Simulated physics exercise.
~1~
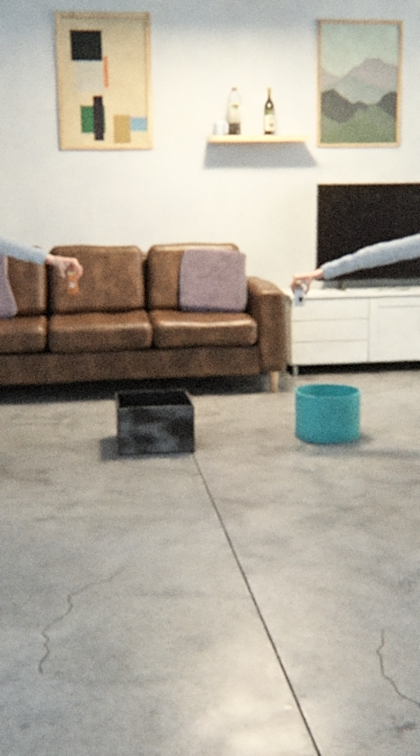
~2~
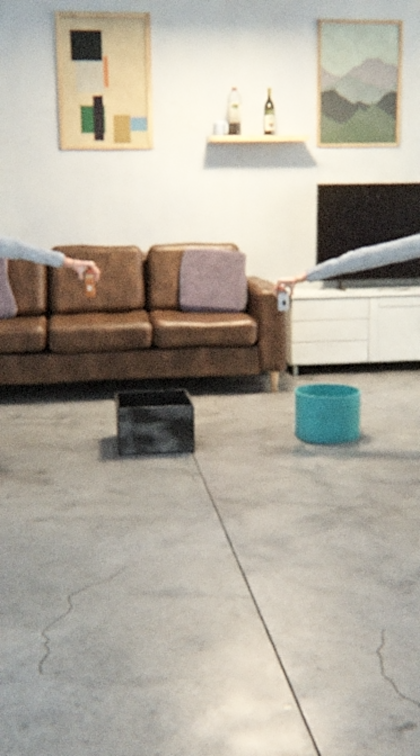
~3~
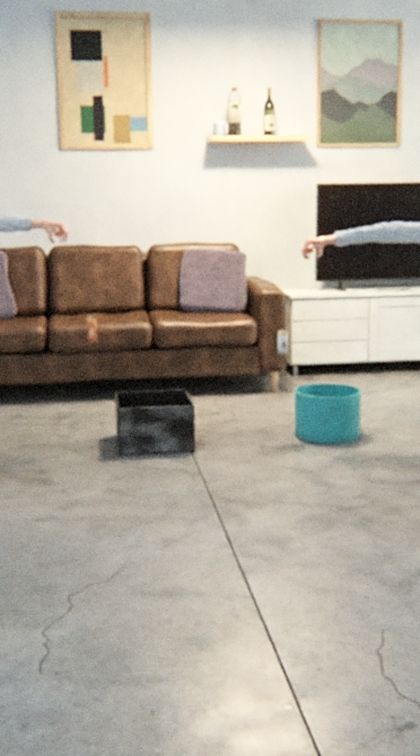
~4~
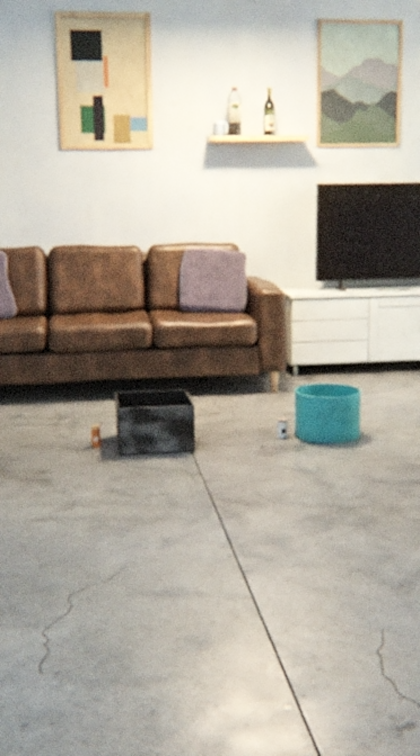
In a living room, two hands drop small shakers that land beside open containers.
